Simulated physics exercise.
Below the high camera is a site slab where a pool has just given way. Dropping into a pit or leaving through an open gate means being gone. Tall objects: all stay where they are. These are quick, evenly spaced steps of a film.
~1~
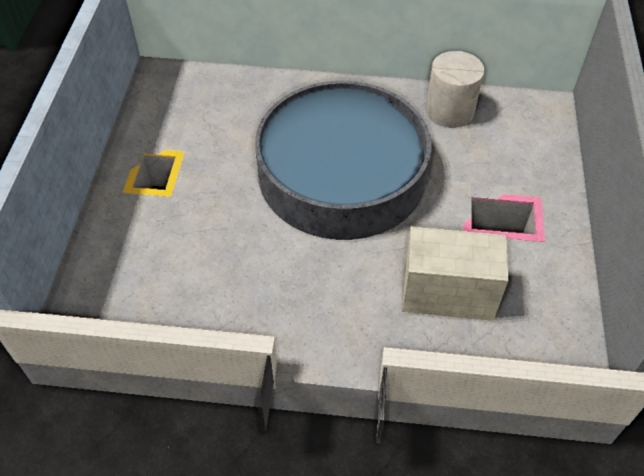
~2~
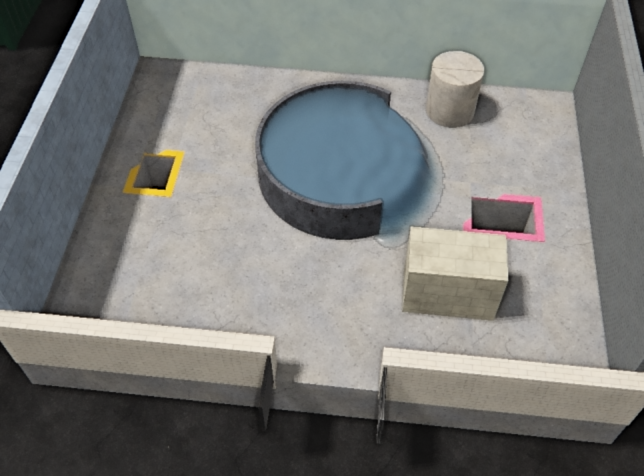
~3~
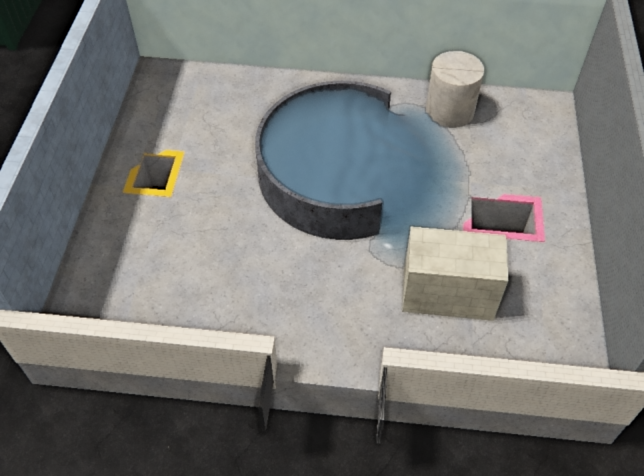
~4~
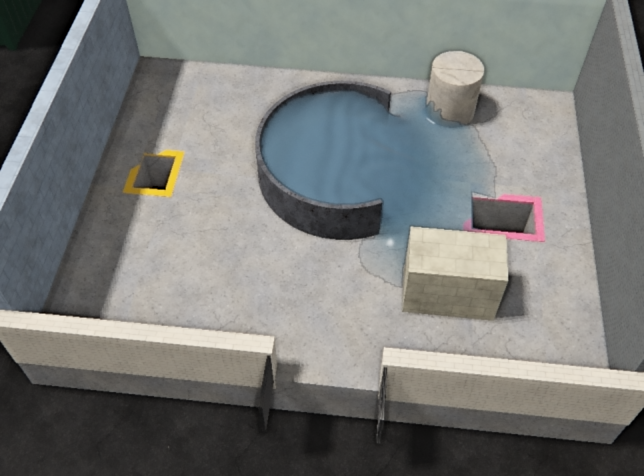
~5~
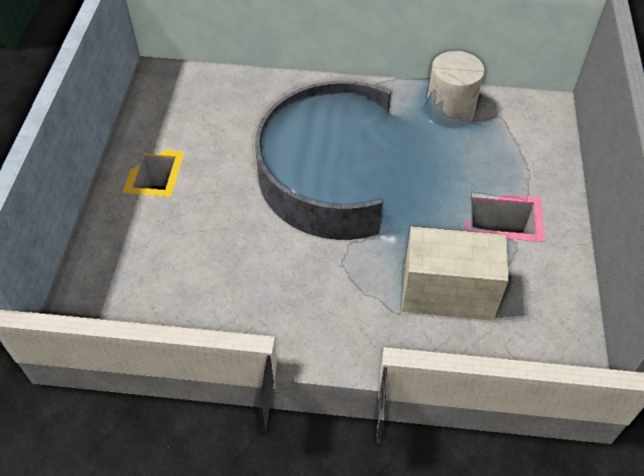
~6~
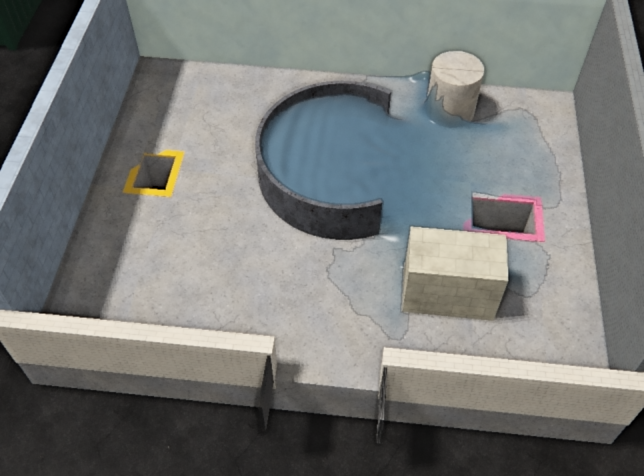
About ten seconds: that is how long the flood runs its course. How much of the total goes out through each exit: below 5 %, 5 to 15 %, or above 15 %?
Final split: The gate gets below 5 %; the yellow pit gets below 5 %; the pink pit gets above 15 %.
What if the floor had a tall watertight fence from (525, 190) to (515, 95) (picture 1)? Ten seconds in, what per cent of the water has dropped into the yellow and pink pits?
Estimated shares: Yellow 4 percent, pink 50 percent.
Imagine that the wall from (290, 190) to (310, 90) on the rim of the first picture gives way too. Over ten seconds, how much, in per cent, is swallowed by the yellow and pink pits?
Yellow 30 %, pink 6 %.
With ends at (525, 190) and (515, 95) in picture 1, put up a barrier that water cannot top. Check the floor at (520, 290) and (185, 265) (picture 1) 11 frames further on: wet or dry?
Taking them in the order asked, the first is inundated and the second is not reached.
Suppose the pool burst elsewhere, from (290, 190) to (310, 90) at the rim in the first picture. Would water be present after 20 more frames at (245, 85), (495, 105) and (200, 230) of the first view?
Result, in sequence: Inundated; untouched by the flood; inundated.
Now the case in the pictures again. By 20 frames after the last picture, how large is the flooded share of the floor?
Around 50 percent.
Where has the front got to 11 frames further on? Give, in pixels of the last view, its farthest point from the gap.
Front's tip: Near (612, 399).
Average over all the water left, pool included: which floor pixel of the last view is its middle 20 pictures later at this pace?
Point: (468, 194).
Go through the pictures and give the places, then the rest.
The first picture shows the pool at (343, 144) is whole and still.
In the second picture, water pours out at (423, 168) and has run to a hidden place.
In the third picture, the front is at (398, 262), out from the gap at (423, 171).
In the fourth picture, water pours out at (423, 173) and has run to (401, 283).
In the fifth picture, water pours out at (422, 173) and has run to (395, 307).
In the sixth picture, the front is at (394, 332), out from the gap at (422, 174).
A moment on, water covers 35 % of the floor; the gate 0 %, the yellow pit 0 %, the pink pit 7 %.
Next, water covers 40 % of the floor; the gate 0 %, the yellow pit 0 %, the pink pit 14 %.
Then, water covers 50 % of the floor; the gate 1 %, the yellow pit 0 %, the pink pit 23 %.
Later, water covers 75 % of the floor; the gate 1 %, the yellow pit 0 %, the pink pit 35 %.
In the end, water covers 100 % of the floor; the gate 3 %, the yellow pit 2 %, the pink pit 45 %.
